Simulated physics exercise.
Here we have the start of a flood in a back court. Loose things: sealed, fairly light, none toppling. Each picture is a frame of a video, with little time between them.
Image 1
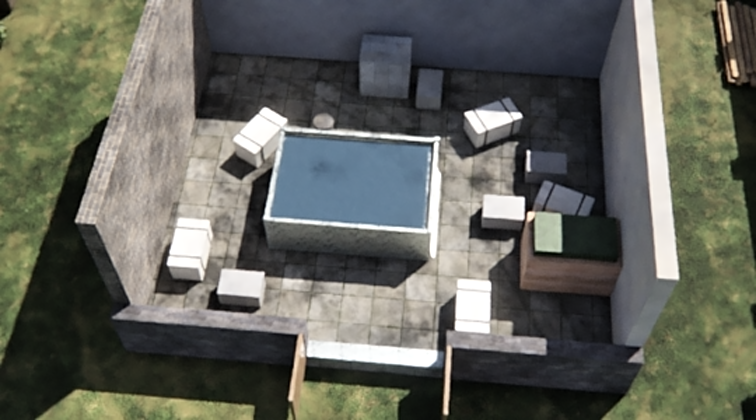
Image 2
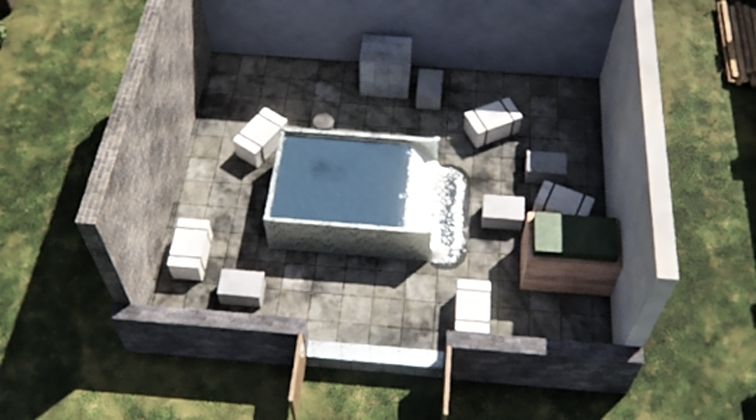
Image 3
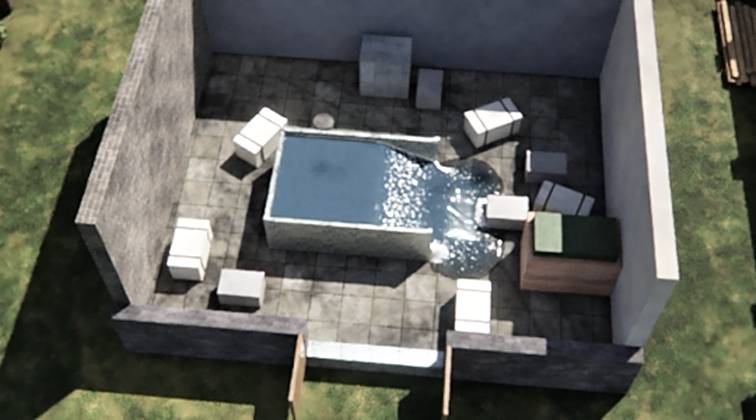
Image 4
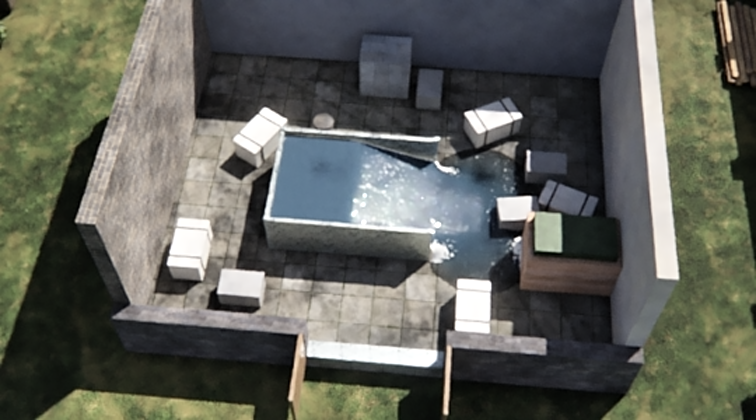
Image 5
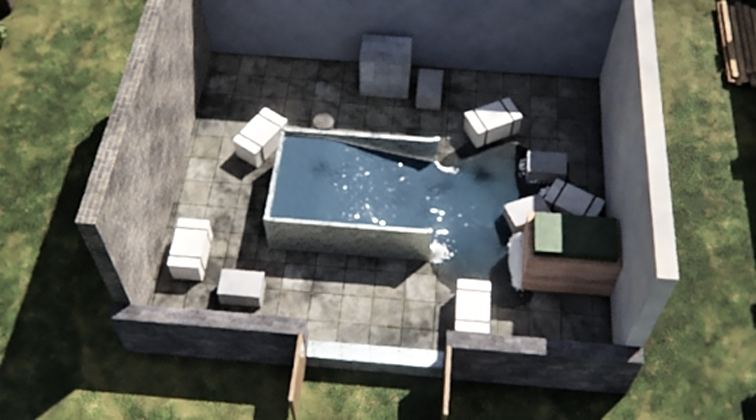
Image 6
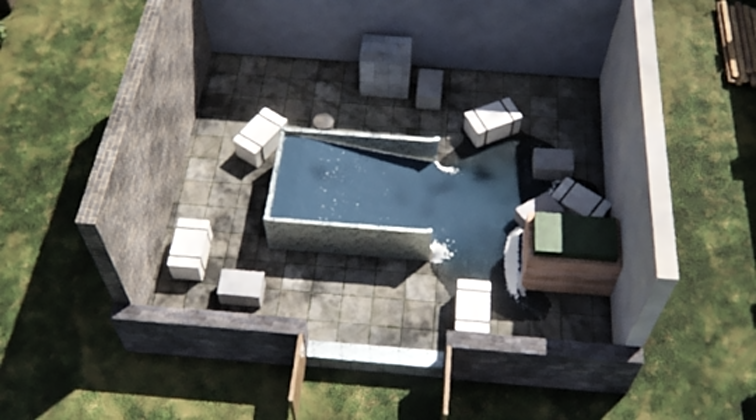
A raised pool opens on its right side and water pours out, pushing pale crates rightward.
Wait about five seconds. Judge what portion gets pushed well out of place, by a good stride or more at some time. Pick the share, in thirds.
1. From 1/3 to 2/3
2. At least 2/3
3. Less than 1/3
The answer is 1.
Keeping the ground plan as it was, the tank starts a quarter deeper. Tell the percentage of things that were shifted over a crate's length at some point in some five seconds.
80 in a hundred, or close to it.
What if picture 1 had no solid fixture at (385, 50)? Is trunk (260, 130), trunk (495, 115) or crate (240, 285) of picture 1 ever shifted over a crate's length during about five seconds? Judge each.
So, one at a time, the first didn't go far, the next got displaced and the last didn't go far.
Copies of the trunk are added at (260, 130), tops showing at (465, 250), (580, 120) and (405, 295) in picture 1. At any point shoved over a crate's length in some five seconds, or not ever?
So, in order, the copies go a long way, a long way, a long way.
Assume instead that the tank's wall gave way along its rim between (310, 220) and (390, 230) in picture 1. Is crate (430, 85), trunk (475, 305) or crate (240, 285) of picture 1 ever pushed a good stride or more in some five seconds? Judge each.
Well, in order they come out as below the mark, below the mark and over the mark.
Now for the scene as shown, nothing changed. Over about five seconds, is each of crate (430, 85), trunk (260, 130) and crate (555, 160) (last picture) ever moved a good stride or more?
Going through them in order: First got well clear, second kept nearby, third got well clear.
A moment on, 2 of 10 are well off their spots; 3 afloat.
Next, 3 of 10 are well off their spots; 3 afloat.
Later, 4 of 10 are well off their spots; 4 afloat.
In the end, 6 of 10 are well off their spots, and 6 have been at some point; 6 afloat.
